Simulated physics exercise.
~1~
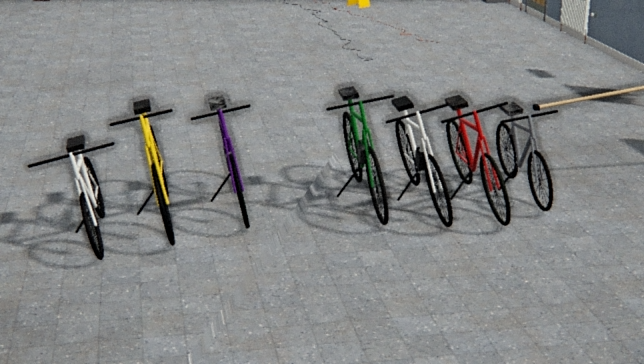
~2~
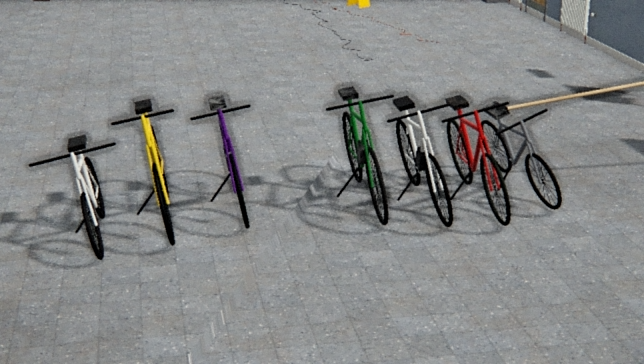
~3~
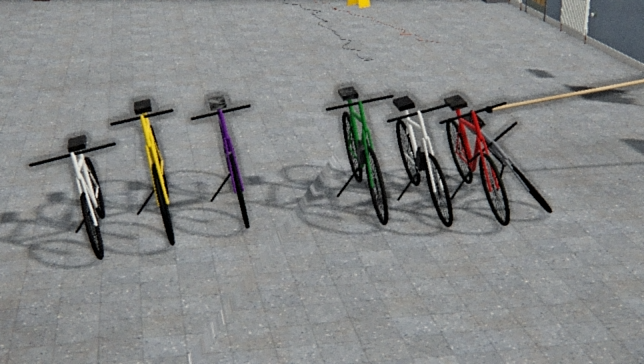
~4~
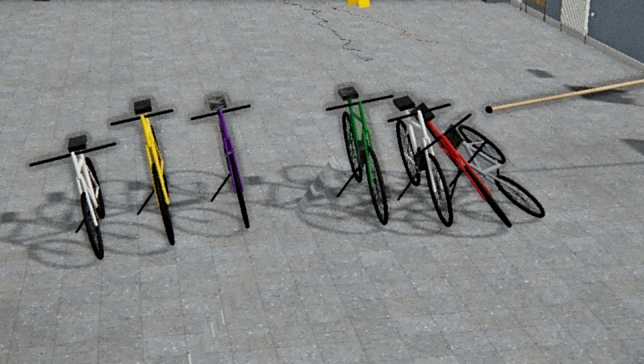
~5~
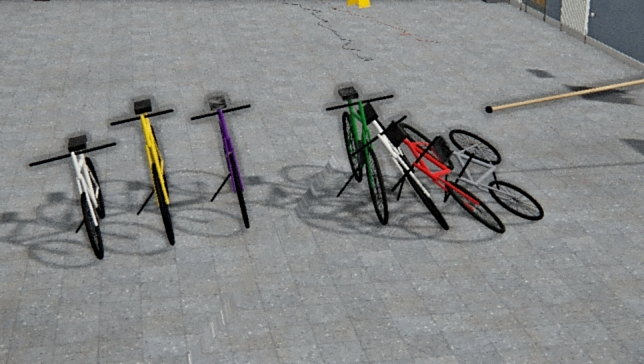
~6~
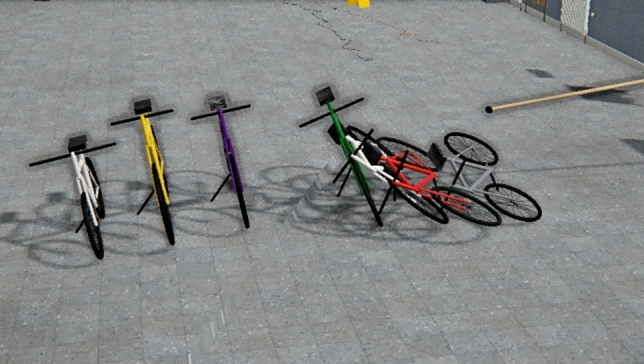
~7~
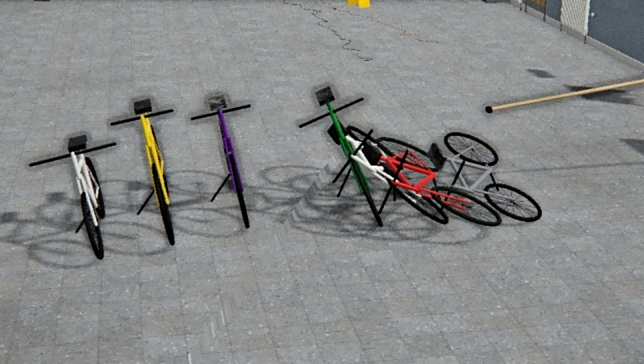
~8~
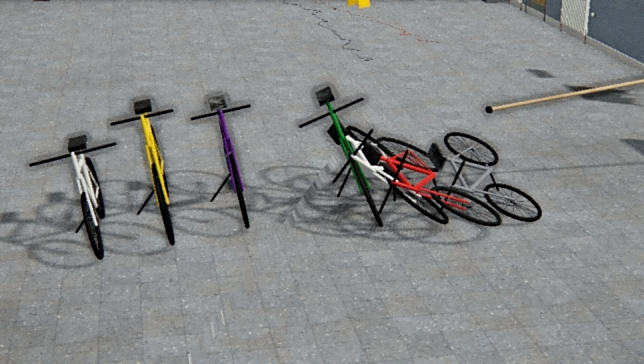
A pole tips the rightmost bicycle, toppling neighbors leftward until the green one leans, three standing.
